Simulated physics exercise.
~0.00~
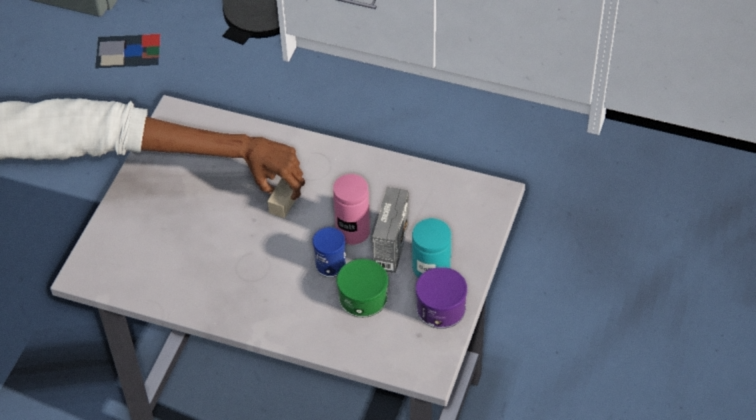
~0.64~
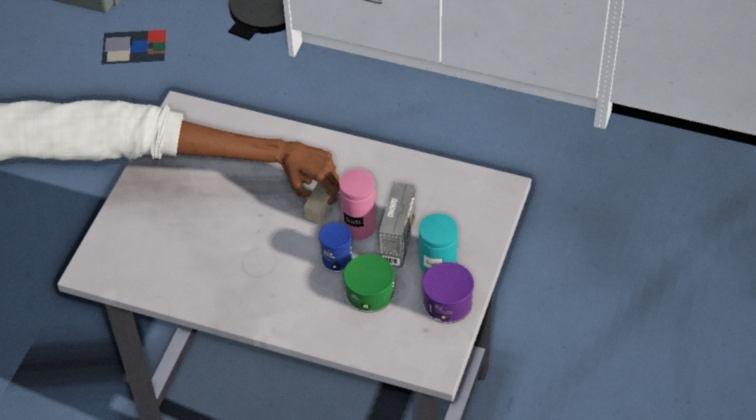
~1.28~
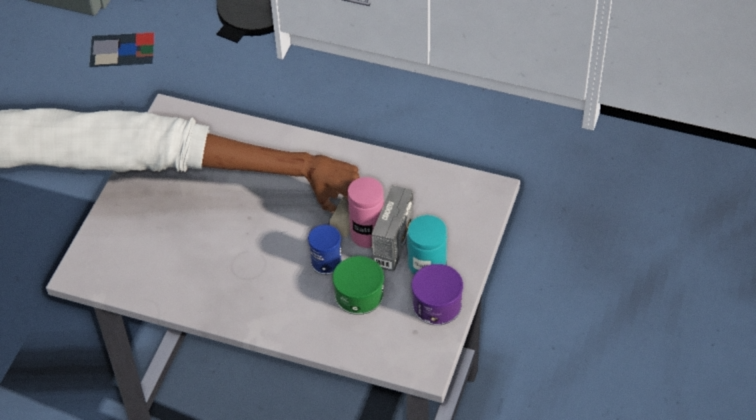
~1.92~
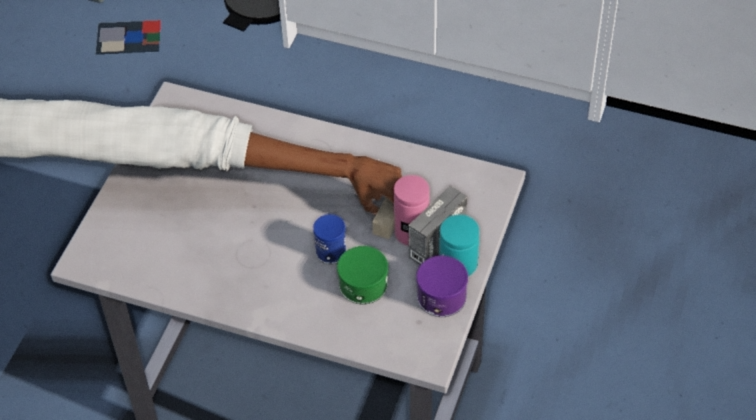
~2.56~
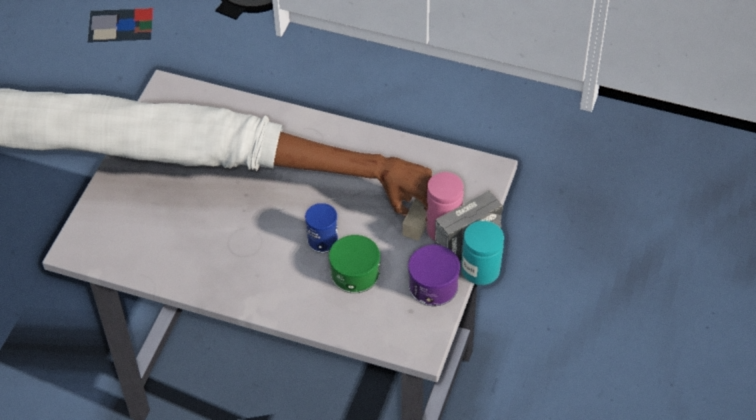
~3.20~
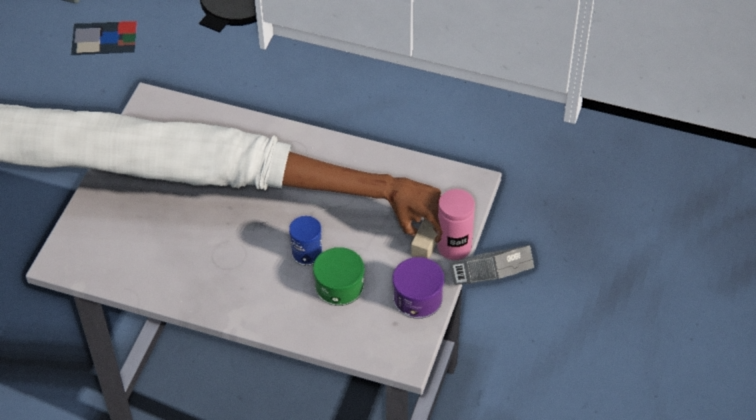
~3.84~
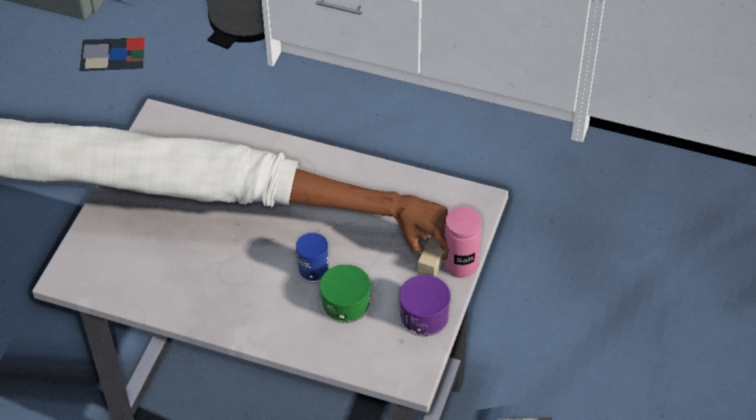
A dark-skinned hand in a white sleeve pushes a small pale block rightward across a light grey table, seen from above by a slightly swaying camera. Near the table's right end stand a pink jar, a grey packet and a turquoise jar, with blue, green and purple tubs in front. The block meets the pink jar, and the jar, packet and turquoise jar slide right together. The turquoise jar goes over the edge first, then the packet tips off and lies on the floor. The pink jar ends upright near the edge, while the three tubs stay put.
